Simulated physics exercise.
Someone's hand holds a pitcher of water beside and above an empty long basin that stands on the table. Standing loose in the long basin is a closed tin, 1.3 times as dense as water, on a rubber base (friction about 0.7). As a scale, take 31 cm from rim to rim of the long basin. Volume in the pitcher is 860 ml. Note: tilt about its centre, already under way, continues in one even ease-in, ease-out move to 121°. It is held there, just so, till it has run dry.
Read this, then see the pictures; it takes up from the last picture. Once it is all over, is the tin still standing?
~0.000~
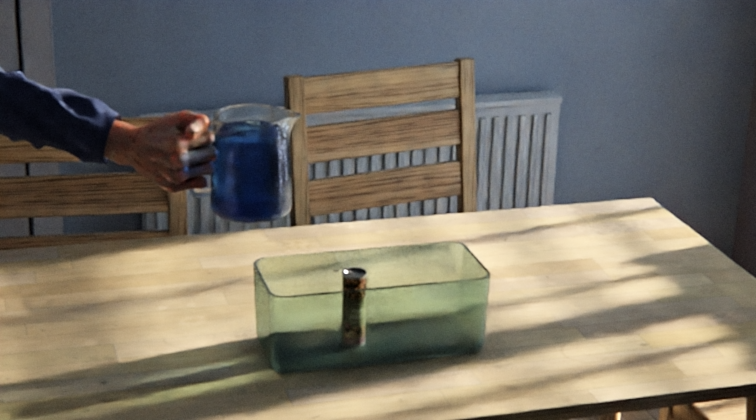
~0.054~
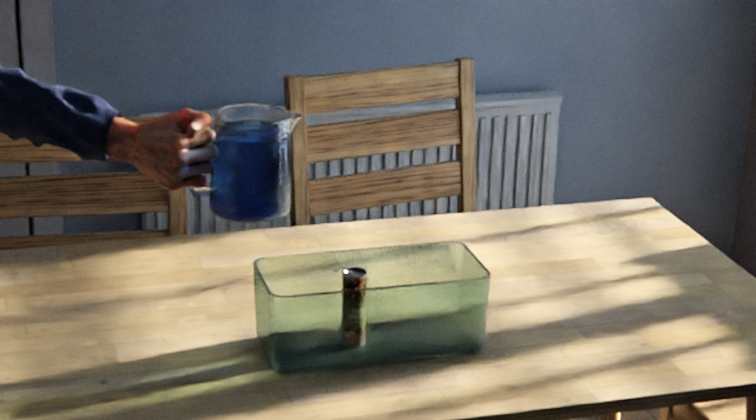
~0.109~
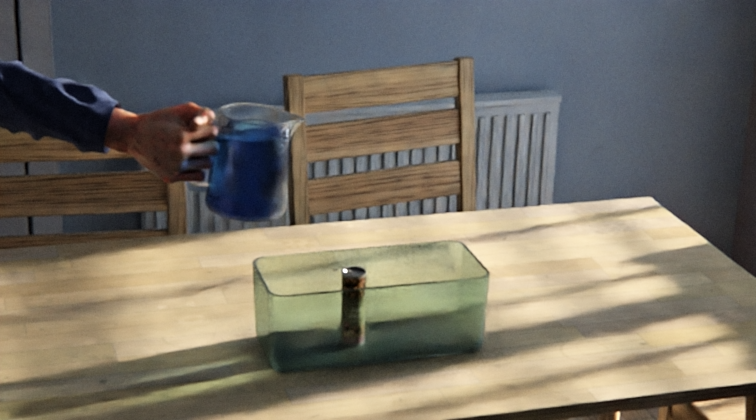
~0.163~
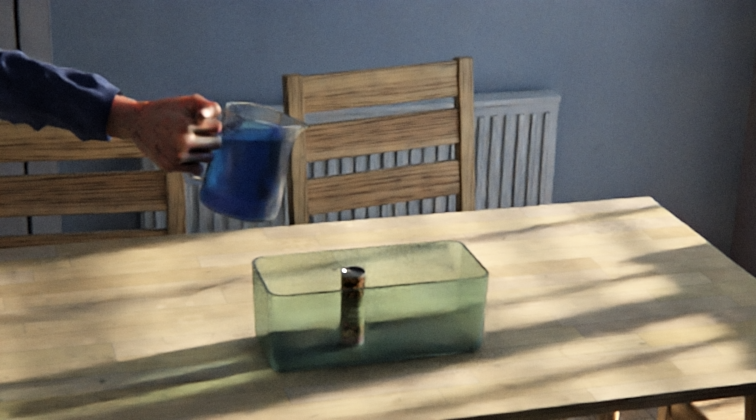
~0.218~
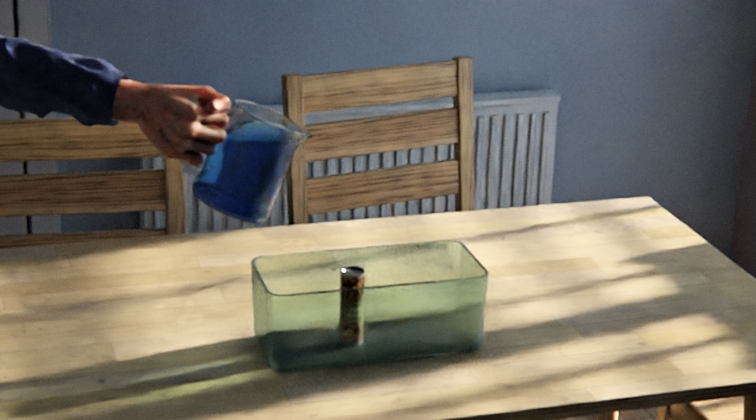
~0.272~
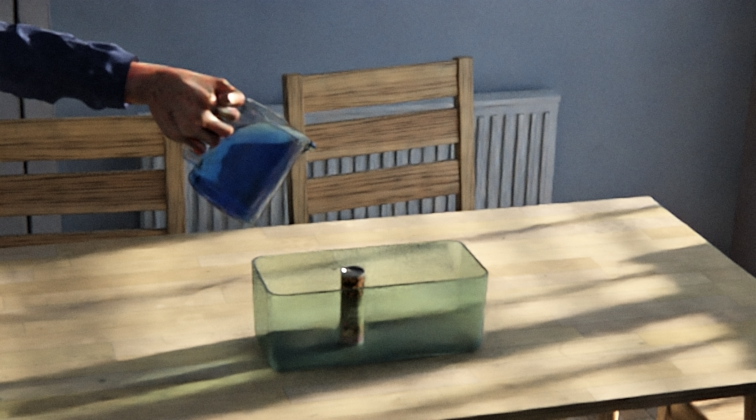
No: It fails to stay erect.
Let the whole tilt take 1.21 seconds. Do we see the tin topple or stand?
Outcome - the tin remains standing.
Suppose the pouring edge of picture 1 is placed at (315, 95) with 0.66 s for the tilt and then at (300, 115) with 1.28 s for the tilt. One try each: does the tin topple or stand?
First it stays on its base; then it stays on its base.
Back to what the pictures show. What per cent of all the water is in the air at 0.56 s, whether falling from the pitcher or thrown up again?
I'd say close to 28 per cent.
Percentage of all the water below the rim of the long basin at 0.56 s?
I'd put it near 14 percent.
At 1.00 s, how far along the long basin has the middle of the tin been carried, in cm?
Near 9 cm.
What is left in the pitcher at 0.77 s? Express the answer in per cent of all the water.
10 in a hundred, give or take.
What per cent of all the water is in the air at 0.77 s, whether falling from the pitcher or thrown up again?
Around 16 per cent of the liquid is in flight.
Then, 0.56 s in, the tilt is 105° and 59 per cent is still to pour; the tin stands where it began.
Then, 0.77 s in, the tilt is 121° and 10 per cent is still to pour; the tin stands 2 cm from where it began.
Then, 1.00 s in, the tilt is 121° and 0 per cent is still to pour; the tin leans 51°.
Then, 1.24 s in, the tilt is 121° and 0 per cent is still to pour; the tin lies on its side.
Finally, the tin lies on its side.
